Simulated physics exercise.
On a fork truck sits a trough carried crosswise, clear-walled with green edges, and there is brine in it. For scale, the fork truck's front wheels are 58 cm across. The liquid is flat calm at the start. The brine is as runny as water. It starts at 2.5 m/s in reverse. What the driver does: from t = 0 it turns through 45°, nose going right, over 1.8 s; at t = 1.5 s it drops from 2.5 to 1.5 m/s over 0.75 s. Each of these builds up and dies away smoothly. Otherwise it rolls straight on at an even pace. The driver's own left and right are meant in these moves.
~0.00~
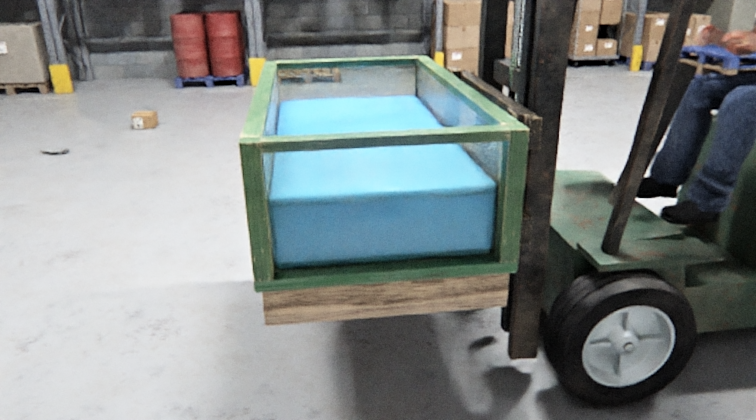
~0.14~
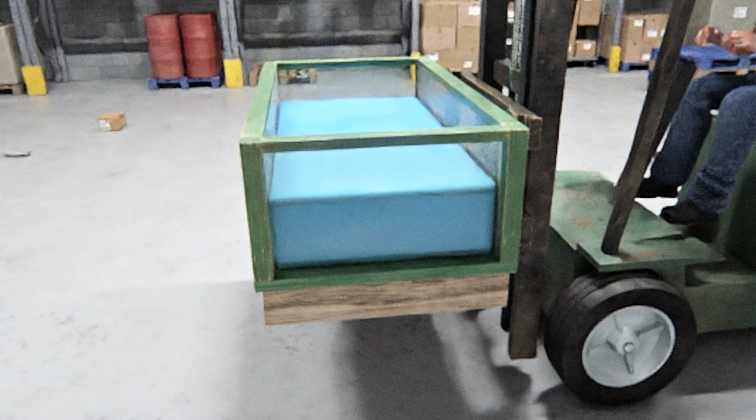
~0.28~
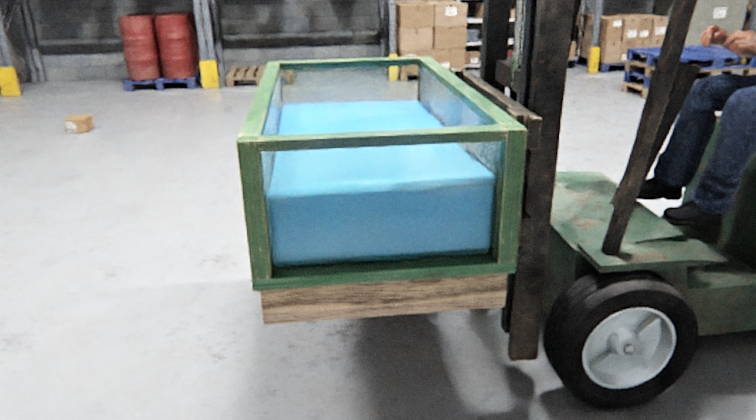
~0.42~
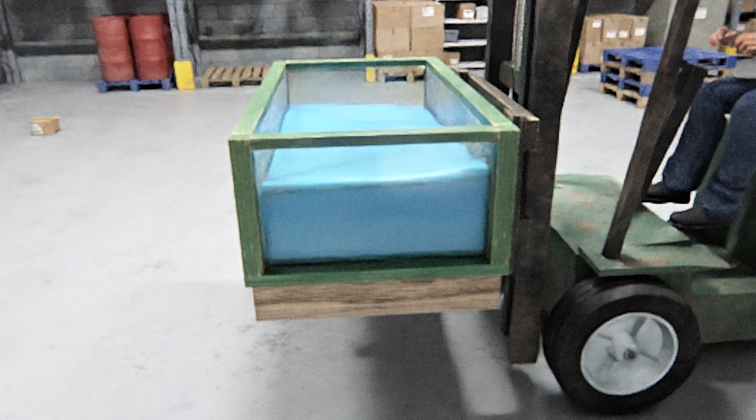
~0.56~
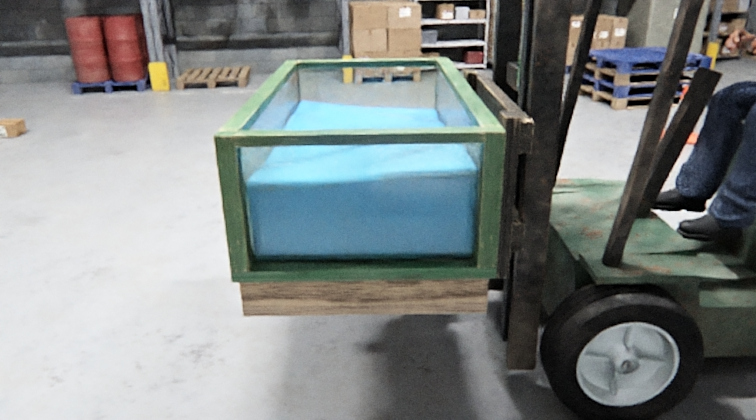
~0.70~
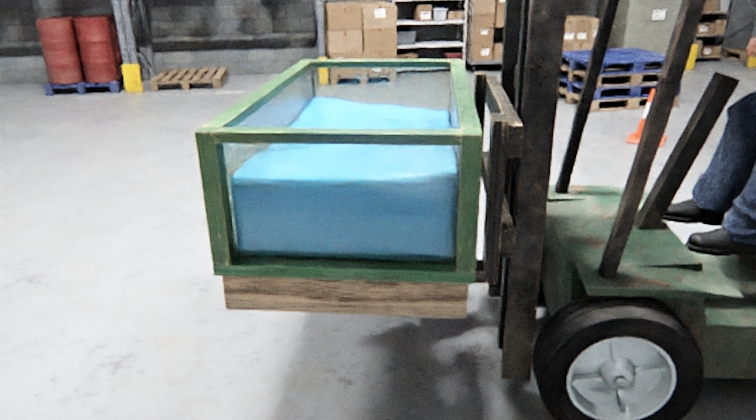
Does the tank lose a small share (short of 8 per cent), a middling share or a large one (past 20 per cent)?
The loss is middling.
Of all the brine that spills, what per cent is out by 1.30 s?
About 0 per cent.
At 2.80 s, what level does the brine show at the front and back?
About 28 cm in front and 16 cm behind.
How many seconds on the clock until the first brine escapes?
Around 1.5 s.
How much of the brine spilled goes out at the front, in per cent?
About 20 per cent.
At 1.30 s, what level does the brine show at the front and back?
About 44 cm in front and 30 cm behind.
Then, 1.30 s in, the surface is 44 cm up at the front and 30 cm at the back; nothing has left.
Then, 2.00 s in, the surface is 12 cm up at the front and 33 cm at the back; 7 per cent is out, over the far side.
Then, 2.80 s in, the surface is 27 cm up at the front and 16 cm at the back; 10 per cent is out, over the far side and the back.
Then, 5.24 s in, 12 per cent is out, over the far side and the front, 29 of 248 litres.
